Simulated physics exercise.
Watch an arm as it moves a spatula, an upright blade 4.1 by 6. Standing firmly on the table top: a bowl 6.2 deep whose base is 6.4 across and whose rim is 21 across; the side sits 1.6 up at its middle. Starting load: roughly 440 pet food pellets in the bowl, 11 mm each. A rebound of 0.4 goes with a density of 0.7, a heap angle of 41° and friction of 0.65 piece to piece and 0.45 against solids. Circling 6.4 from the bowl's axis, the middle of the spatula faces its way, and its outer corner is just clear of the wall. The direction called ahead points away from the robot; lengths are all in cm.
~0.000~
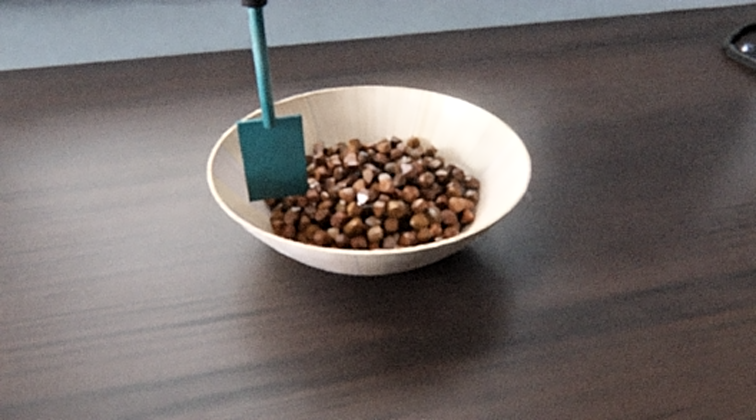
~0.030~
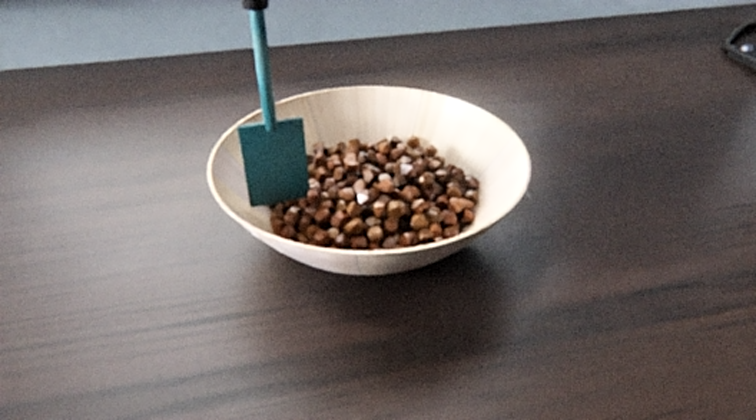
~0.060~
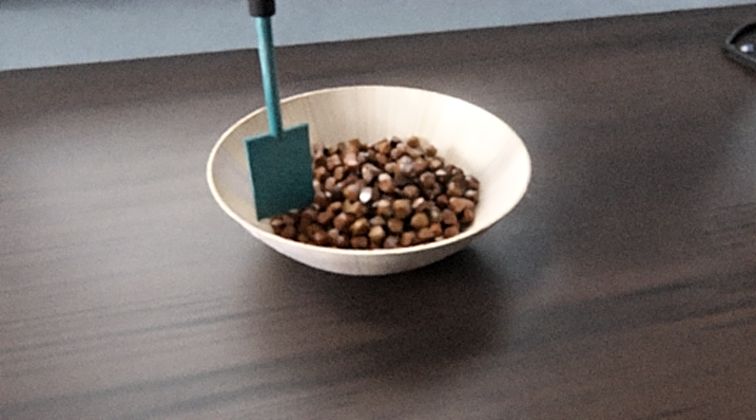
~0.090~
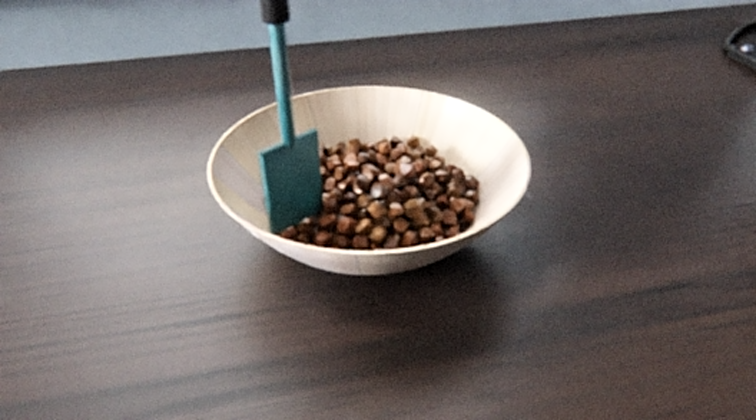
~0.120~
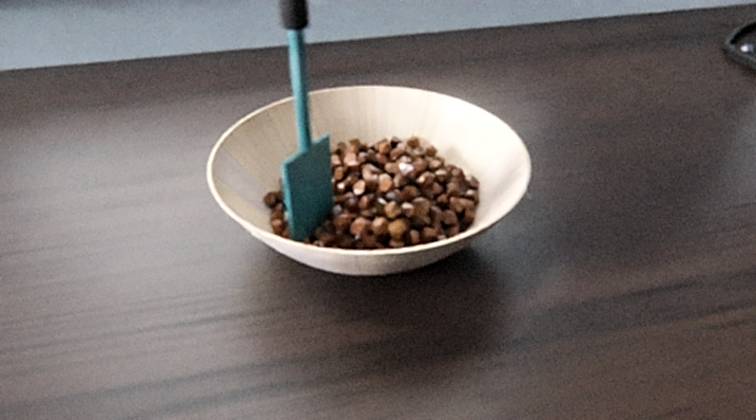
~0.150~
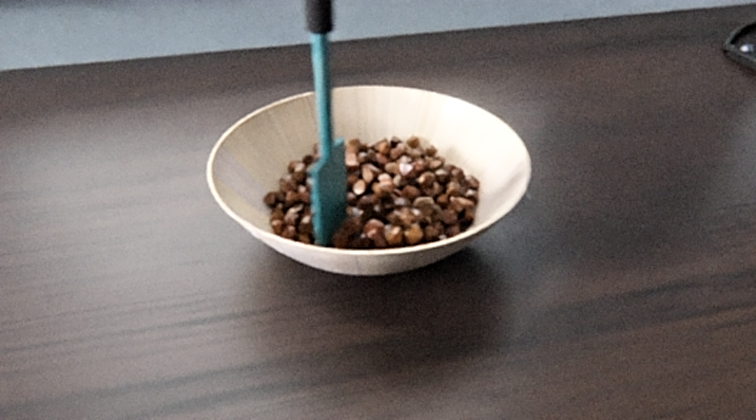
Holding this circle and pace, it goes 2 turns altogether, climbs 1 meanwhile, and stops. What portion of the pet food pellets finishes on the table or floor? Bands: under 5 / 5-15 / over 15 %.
Under 5 %.
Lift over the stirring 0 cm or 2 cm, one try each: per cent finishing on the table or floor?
Estimates: 10 % then 0 %.
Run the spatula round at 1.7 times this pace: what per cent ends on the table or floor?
That gives about 10 percent.
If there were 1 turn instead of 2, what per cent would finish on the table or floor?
Estimate: About 0 percent.
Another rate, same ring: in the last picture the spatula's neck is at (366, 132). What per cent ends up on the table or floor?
Roughly 5 per cent.
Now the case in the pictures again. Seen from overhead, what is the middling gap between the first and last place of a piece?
1 cm.
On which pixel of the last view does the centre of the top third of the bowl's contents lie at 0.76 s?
Roughly at (327, 176).
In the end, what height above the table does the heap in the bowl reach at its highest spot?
About 5.5 cm.
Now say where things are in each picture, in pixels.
The first frame shows spatula neck at (266, 96), 0° round; upper third of the load around (372, 183), from x 270 to 470, top at y 140; 440 in the bowl.
The second frame shows spatula neck at (268, 100), 5° round; upper third of the load around (373, 183), from x 270 to 470, top at y 140.
The third frame shows spatula neck at (274, 109), 17° round; upper third of the load around (373, 183), from x 270 to 470, top at y 140.
The fourth frame shows spatula neck at (287, 117), 30° round; upper third of the load around (377, 183), from x 270 to 470, top at y 140.
The fifth frame shows spatula neck at (304, 124), 43° round; upper third of the load around (379, 184), from x 270 to 470, top at y 140.
The sixth frame shows spatula neck at (327, 130), 56° round; upper third of the load around (380, 185), from x 270 to 470, top at y 140; 440 in the bowl.
By 0.76 s, 318° round, highest piece 8 above the table; 439 in the bowl, 1 on the table or floor.
By 1.36 s, 220° round, highest piece 5 above the table; 433 in the bowl, 7 on the table or floor.
By 1.87 s, 0° round, highest piece 5 above the table; 433 in the bowl, 7 on the table or floor.
By 2.57 s, 0° round, highest piece 5 above the table; 433 in the bowl, 7 on the table or floor.
Final count, 433 in the bowl, 7 on the table or floor. That is 2 % on the table or floor.
